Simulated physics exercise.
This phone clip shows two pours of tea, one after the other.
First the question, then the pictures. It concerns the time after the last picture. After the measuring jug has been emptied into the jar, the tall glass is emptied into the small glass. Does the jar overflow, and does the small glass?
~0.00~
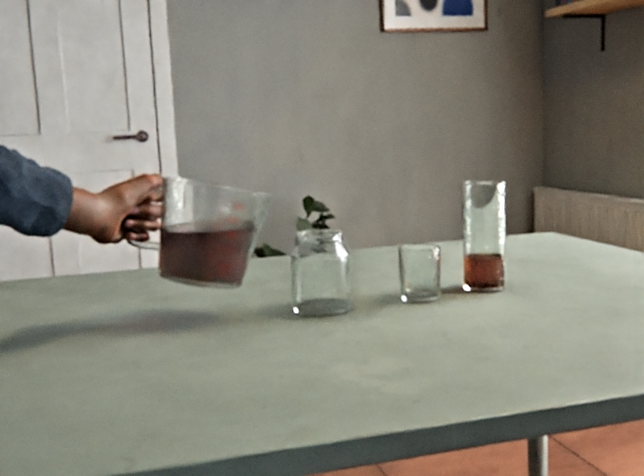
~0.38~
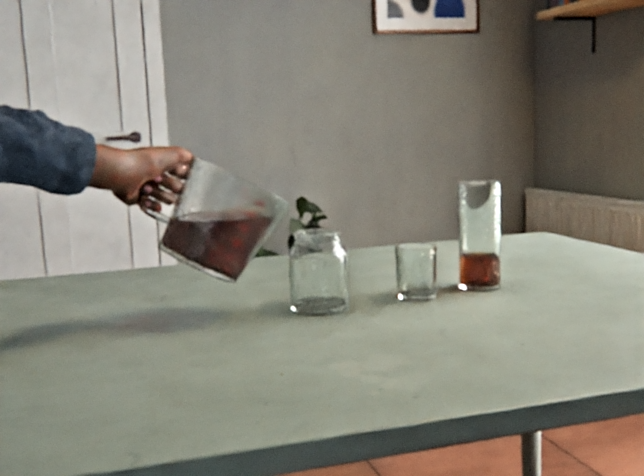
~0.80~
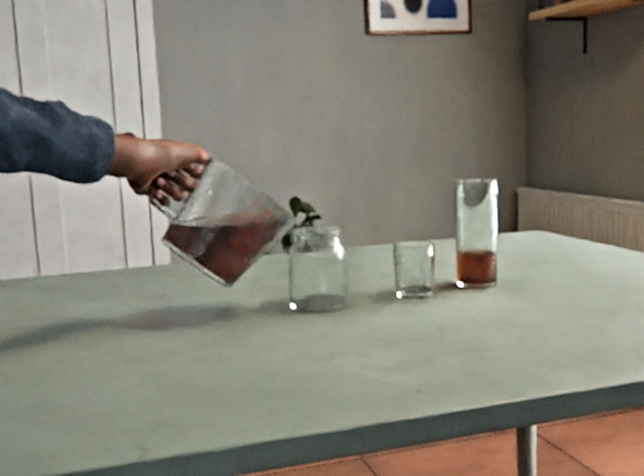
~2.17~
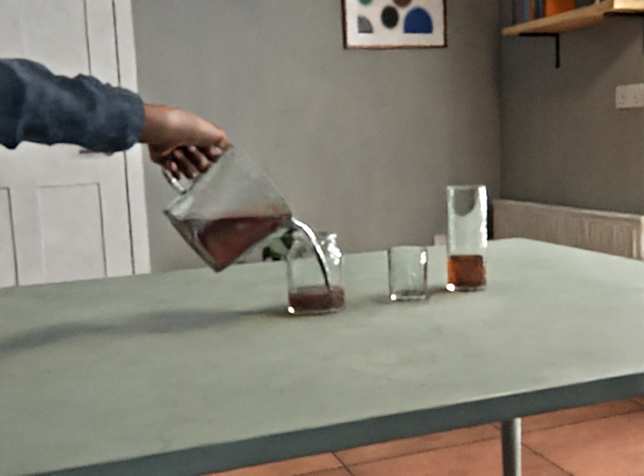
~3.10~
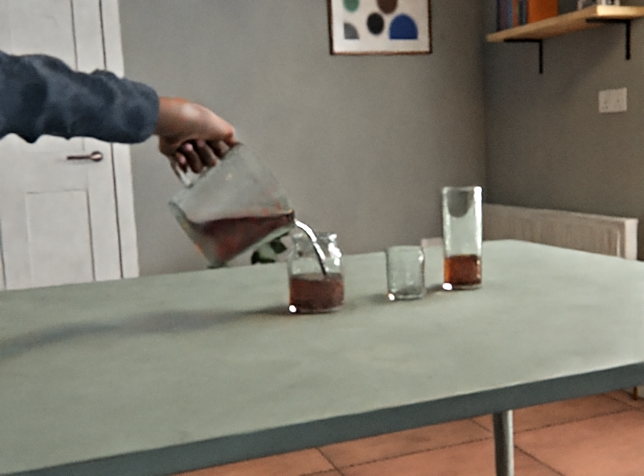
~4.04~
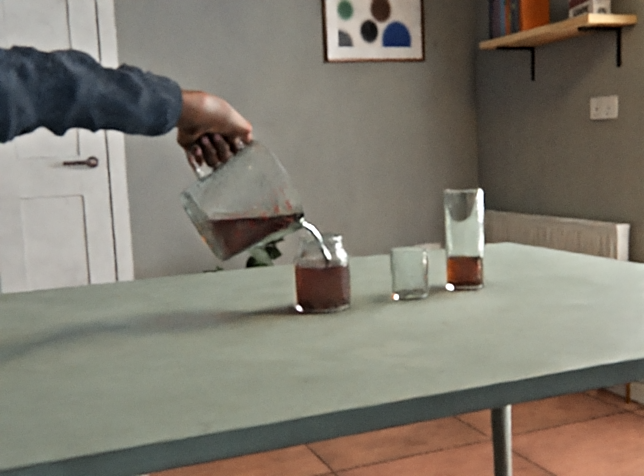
The jar overflows; the small glass does not overflow.
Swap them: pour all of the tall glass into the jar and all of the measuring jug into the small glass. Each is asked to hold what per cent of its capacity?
Near 20 and 440 in a hundred.
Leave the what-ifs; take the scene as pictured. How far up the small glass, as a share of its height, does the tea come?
Roughly 70 per cent of the height.
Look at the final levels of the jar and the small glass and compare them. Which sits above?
That's the one on the left.
Around 5.9 s, the jar is full to the brim, some went over its rim.
Around 13.6 s, the jar is full to the brim, some went over its rim; the small glass is about two thirds full.
